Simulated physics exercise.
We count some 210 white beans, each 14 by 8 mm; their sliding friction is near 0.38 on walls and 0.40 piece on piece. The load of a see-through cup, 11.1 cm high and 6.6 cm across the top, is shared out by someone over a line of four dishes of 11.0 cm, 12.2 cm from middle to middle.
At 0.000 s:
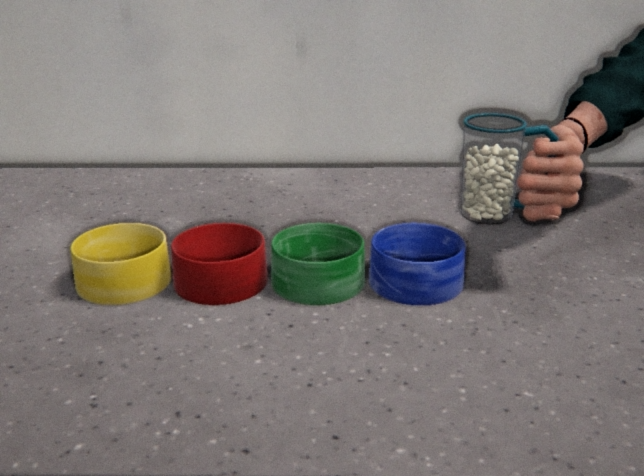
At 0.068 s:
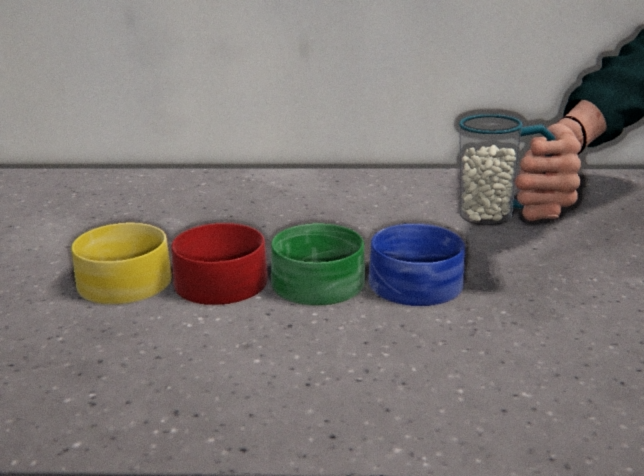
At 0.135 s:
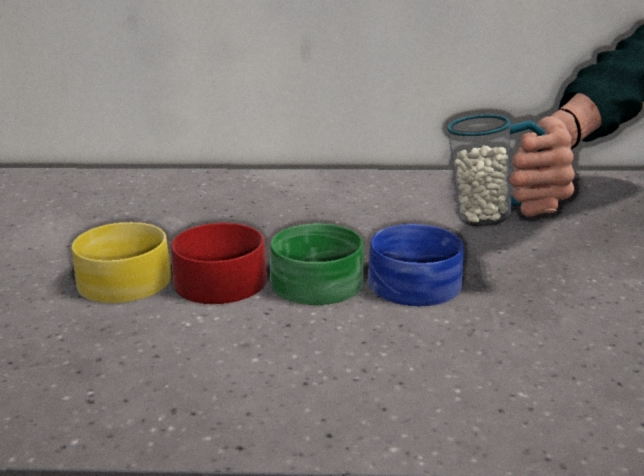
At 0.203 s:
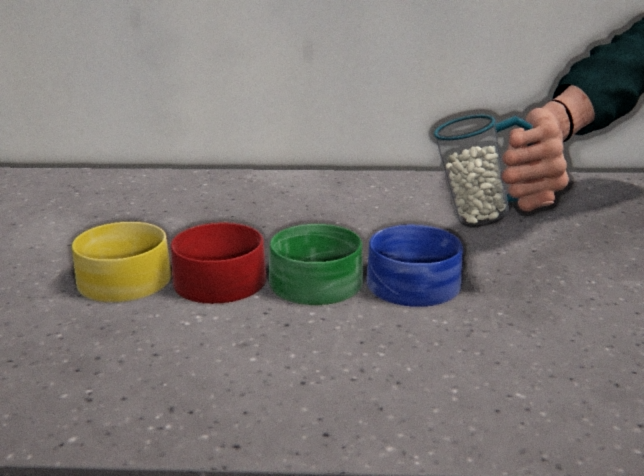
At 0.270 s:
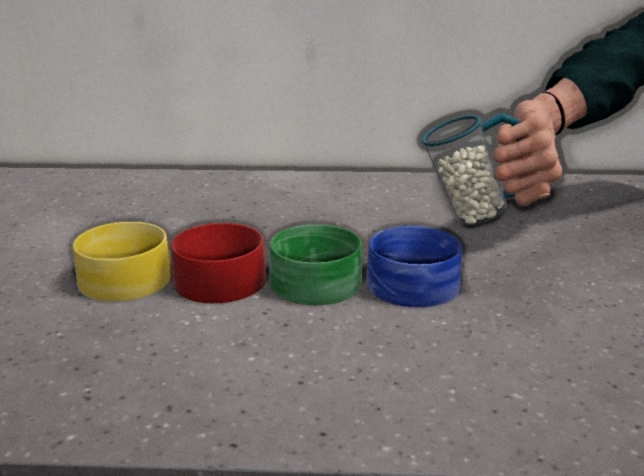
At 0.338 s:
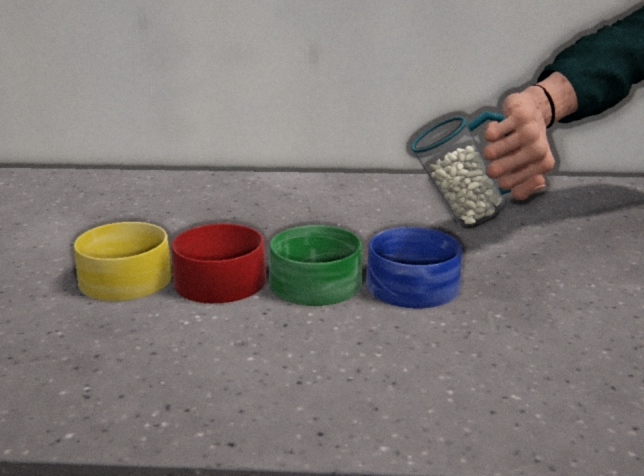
A see-through cup of white beans, gripped by a hand in a dark green sleeve, starts upright at the right, behind a row of yellow, red, green and blue dishes. The hand moves it slightly left while tilting it steadily leftward, and the beans shift with it, still inside the cup.
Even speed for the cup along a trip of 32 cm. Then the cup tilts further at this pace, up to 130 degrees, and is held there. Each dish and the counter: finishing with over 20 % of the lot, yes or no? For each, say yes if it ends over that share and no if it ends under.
Red - no, blue - no, green - yes, yellow - no, counter - no.
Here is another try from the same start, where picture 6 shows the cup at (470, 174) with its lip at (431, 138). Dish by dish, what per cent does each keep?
Kept per dish: Red = 0, blue = 0, green = 100, yellow = 0.
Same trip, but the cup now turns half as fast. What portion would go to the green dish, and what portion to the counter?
Then the green dish would get 0 and the counter 0.
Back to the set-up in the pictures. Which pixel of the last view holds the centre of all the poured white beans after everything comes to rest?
In the last view, approximately (308, 269).
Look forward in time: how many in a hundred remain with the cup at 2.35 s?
About 0 %.
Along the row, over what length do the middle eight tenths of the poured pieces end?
The stretch is around 6 cm long.
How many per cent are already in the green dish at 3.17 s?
Near 100 per cent so far.
After 1.54 s, tilt 130 degrees; cup holds 0 %, green 100 %.
After 2.35 s, tilt 130 degrees; cup holds 0 %, green 100 %.
After 3.17 s, tilt 130 degrees; cup holds 0 %, green 100 %.
By 3.5 s all is still; red 0 %, blue 0 %, green 100 %, yellow 0 %, counter 0 %.
